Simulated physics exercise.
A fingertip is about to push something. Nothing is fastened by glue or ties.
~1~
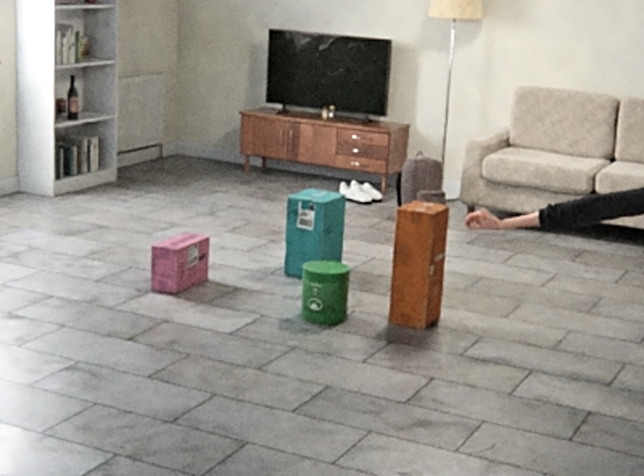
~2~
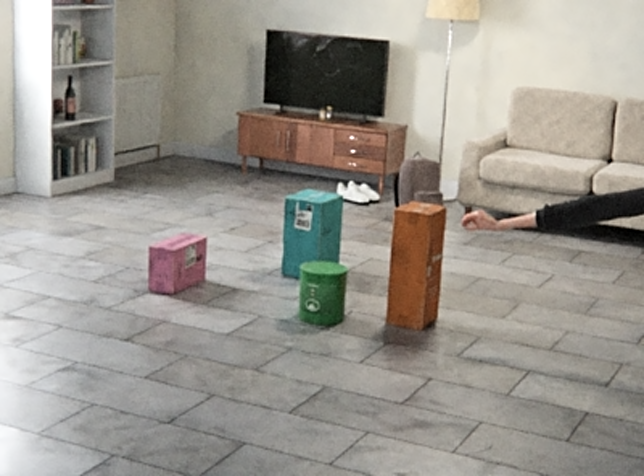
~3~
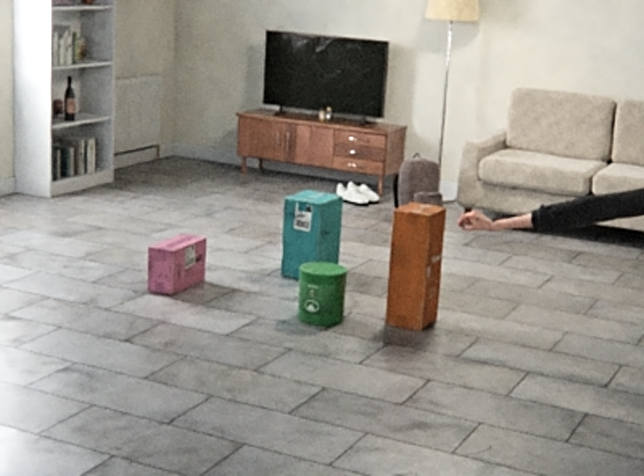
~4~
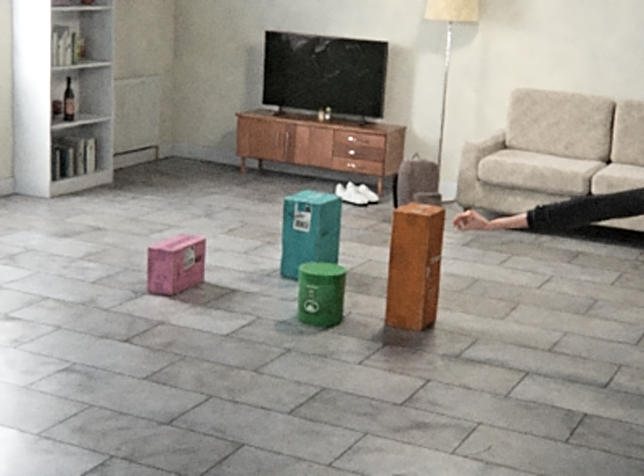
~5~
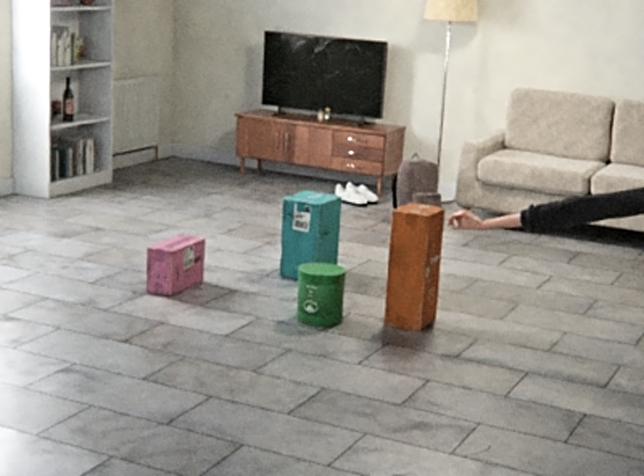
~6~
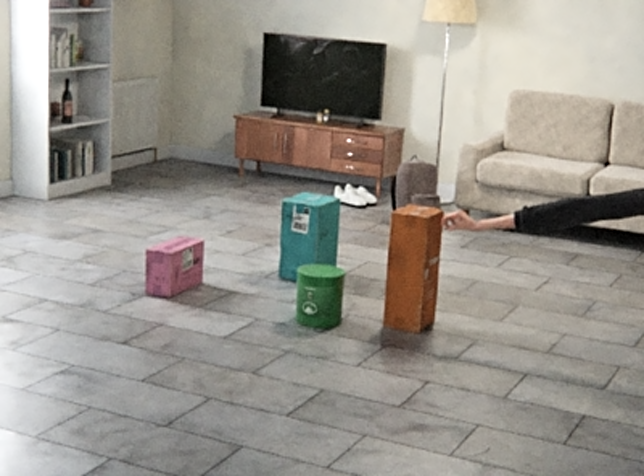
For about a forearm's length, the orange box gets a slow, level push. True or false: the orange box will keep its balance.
False.
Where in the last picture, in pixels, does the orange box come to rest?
Pretty much around (351, 291), I'd say.
Then, 0.40 s after the last picture, orange box tipped 11° from how it was near (403, 264).
Then, 0.90 s after the last picture, orange box tipped 33° from how it was near (381, 261).
Then, 1.10 s after the last picture, orange box tipped 55° from how it was near (367, 265).
Then, 1.30 s after the last picture, orange box on its side near (354, 289).
At rest, tipped over on the floor, orange box. Seen from the same camera at the end, orange box near (351, 291).
